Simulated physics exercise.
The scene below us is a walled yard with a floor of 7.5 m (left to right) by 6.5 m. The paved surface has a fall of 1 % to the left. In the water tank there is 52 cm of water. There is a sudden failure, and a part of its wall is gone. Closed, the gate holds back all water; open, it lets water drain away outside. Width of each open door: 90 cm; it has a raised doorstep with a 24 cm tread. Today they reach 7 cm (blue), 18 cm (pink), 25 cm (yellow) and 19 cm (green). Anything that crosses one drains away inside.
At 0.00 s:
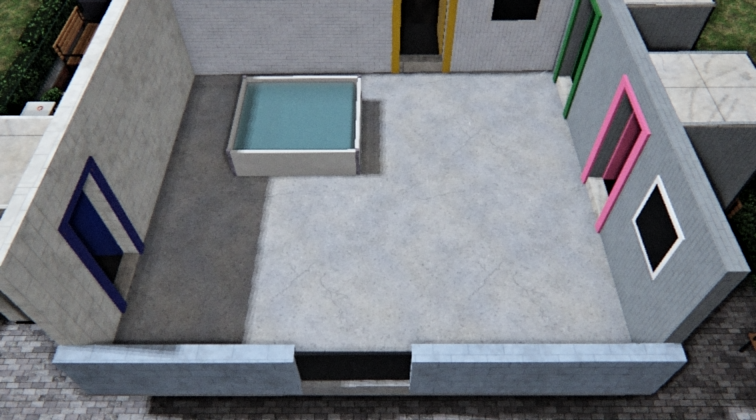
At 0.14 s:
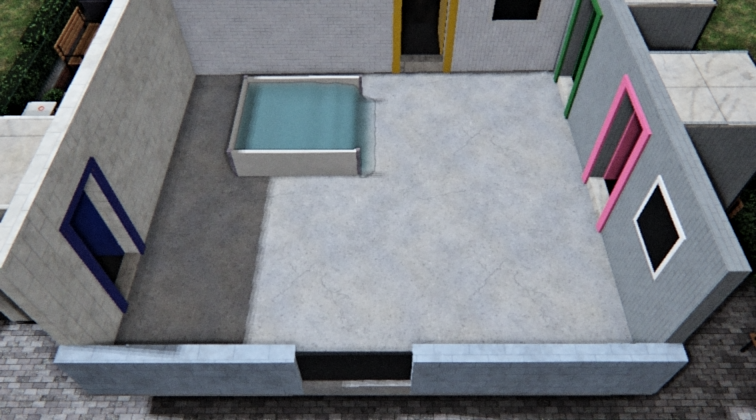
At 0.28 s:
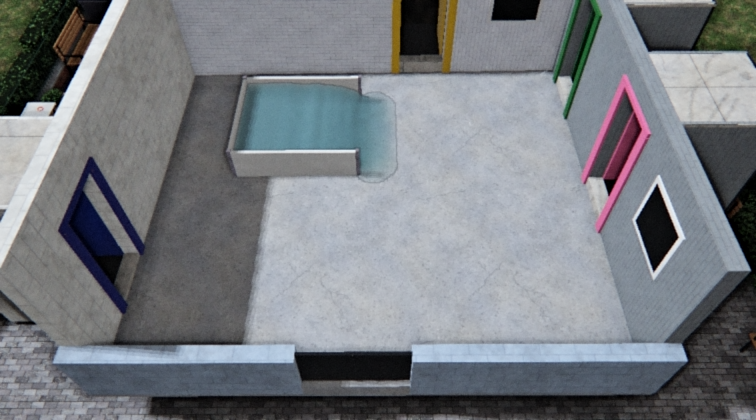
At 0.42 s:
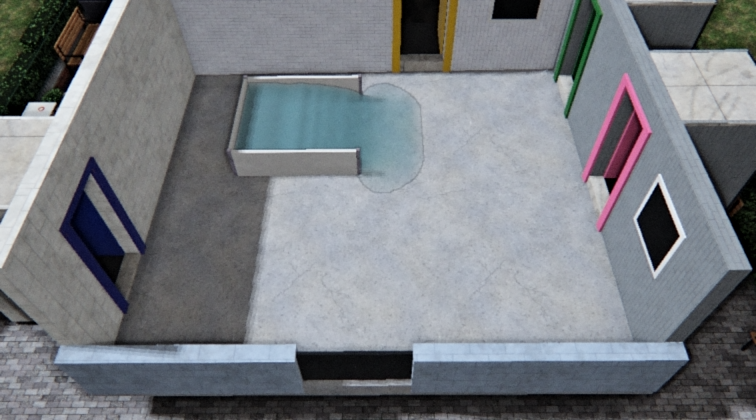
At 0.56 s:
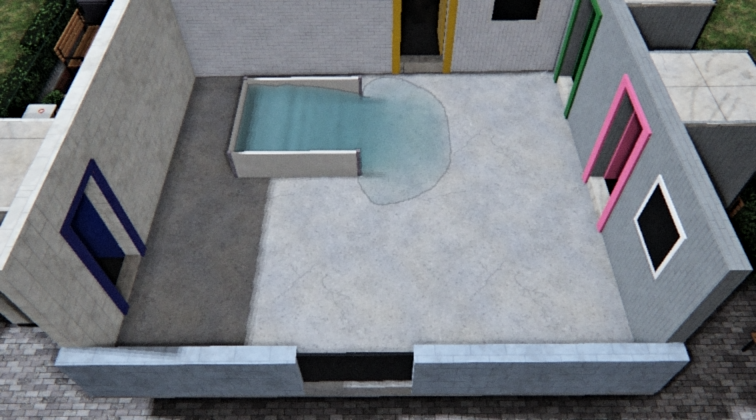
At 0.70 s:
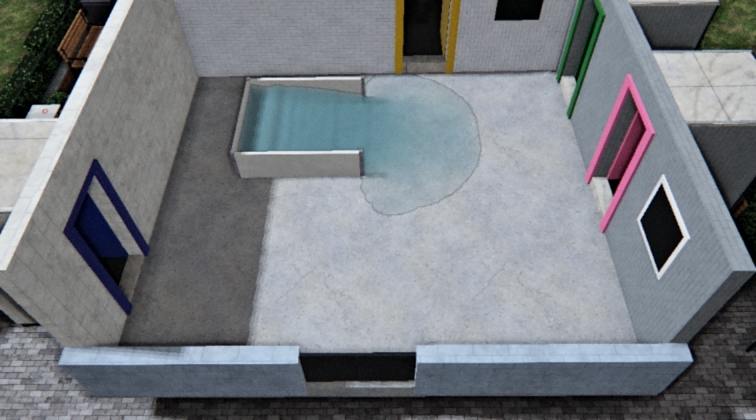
In a walled yard with blue, yellow, green and pink door surrounds, a raised tank of still water stands near the back left. Its right wall disappears, and water pours through the opening onto the pale floor, spreading rightward and toward the front in a widening, rounded sheet.
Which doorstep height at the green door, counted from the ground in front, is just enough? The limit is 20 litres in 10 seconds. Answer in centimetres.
A height of roughly 19.5 cm is just enough.
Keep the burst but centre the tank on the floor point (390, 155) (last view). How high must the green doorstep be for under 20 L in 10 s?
16 cm, give or take.
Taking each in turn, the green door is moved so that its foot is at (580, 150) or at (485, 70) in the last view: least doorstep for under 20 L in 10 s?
16 and 11.5 cm.
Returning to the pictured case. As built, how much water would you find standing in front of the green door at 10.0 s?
Roughly 1.5 cm deep.
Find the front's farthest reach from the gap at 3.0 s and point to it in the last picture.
Pixel close to (627, 332).
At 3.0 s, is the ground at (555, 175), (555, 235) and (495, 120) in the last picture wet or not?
In the order asked: Soaked, soaked, soaked.
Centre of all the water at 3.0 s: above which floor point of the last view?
The water is centred near (442, 137).
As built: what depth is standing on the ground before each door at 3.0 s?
Lab note, cm: Blue 0; pink 16; yellow 10; green 27.
After 1.4 s water covers 30 % of the floor, deepest (22 cm) near (369, 155); it has not reached the green door.
After 3.0 s water covers 40 % of the floor, deepest (28 cm) near (527, 82); 27 cm at the green door, 5 litres in over its 19 cm doorstep.
After 10.0 s water covers 90 % of the floor, deepest (16 cm) near (124, 372); 2 cm at the green door, 21 litres in over its 19 cm doorstep.
At the green door as built, the water arrived by 1.5 s and peaked near 27 cm at 3.0 s.
With a doorstep of 16 cm, 44 litres would have come in within the 10 s; with 22 cm, 9 litres. So under 20 litres takes about 19.5 cm.
